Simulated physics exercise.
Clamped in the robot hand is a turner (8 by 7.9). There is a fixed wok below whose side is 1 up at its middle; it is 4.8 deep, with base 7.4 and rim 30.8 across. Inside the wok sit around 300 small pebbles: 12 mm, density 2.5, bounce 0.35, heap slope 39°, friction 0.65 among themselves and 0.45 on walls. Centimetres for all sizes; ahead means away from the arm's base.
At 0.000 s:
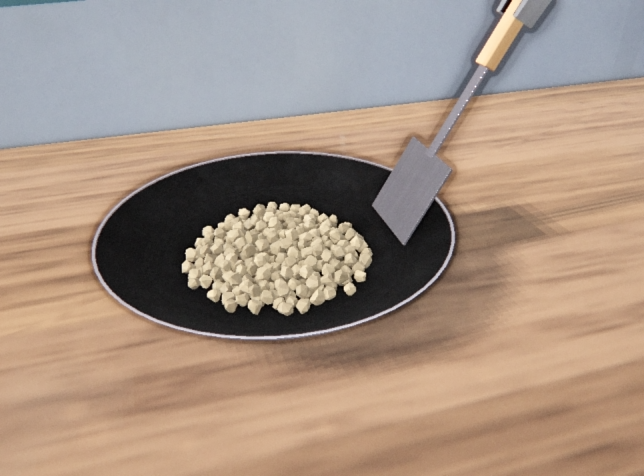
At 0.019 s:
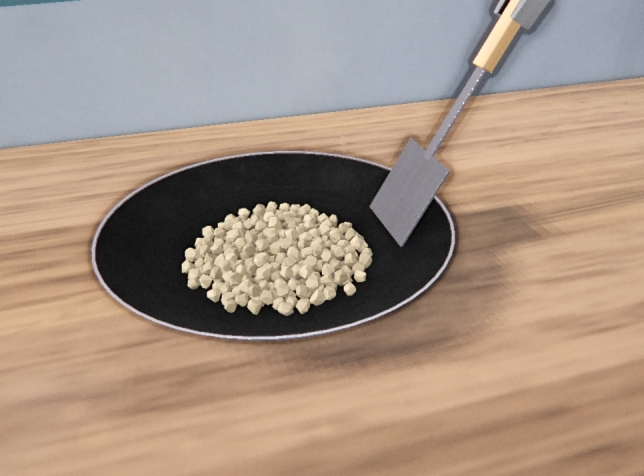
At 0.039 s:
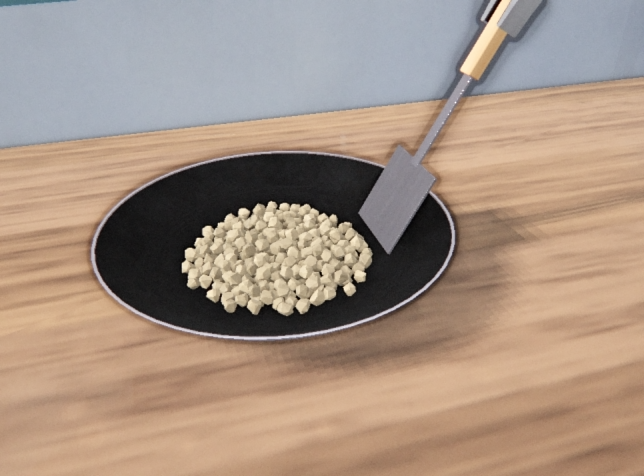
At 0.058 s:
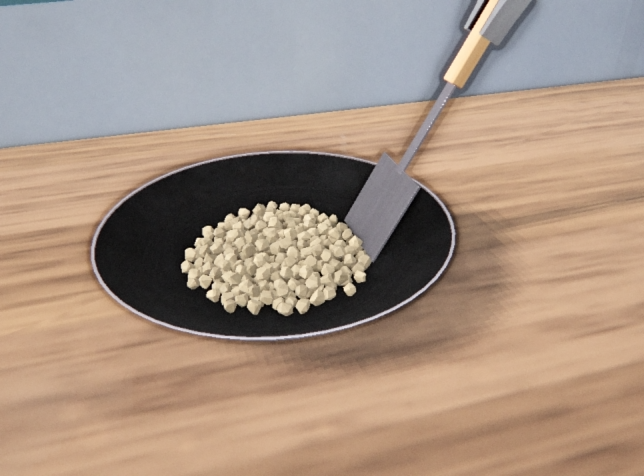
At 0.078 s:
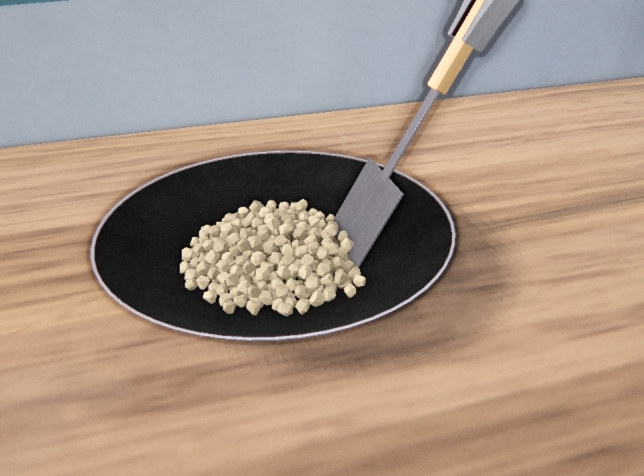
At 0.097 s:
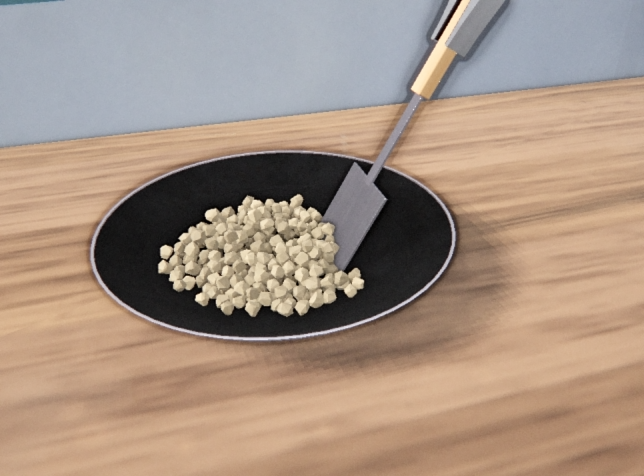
A turner moves left into a wok and pushes the heap of pale pebbles leftward.
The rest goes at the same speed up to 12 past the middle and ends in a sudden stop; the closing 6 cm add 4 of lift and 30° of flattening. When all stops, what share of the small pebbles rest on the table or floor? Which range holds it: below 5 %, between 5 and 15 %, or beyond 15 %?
The range beyond 15 %.
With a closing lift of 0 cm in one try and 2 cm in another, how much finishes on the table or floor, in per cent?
First try around 40 percent, second try around 45 percent.
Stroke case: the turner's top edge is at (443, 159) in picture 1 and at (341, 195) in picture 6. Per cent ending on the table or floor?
Close to 45 in a hundred.
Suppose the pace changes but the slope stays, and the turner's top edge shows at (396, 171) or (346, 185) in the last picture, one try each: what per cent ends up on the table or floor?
Around 30 per cent, then around 40 per cent.
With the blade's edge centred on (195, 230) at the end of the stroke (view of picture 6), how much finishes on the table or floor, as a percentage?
Some 5 per cent.
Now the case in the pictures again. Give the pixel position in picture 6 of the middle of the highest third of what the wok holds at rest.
Centre: Roughly (164, 257).
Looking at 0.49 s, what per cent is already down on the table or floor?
25 %.
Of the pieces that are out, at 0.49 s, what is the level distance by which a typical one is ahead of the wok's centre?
24 cm.
After 0.18 s, sloping 60°, highest piece 6 above the table; 295 in the wok.
After 0.25 s, sloping 53°, highest piece 8 above the table; 282 in the wok, 1 on the table or floor, 12 on the blade or in flight.
After 0.49 s, sloping 30°, highest piece 7 above the table; 202 in the wok, 80 on the table or floor, 13 on the blade or in flight.
After 1.54 s, sloping 30°, highest piece 6 above the table; 202 in the wok, 93 on the table or floor.
In the end, 202 in the wok, 93 on the table or floor. That is 32 % on the table or floor.
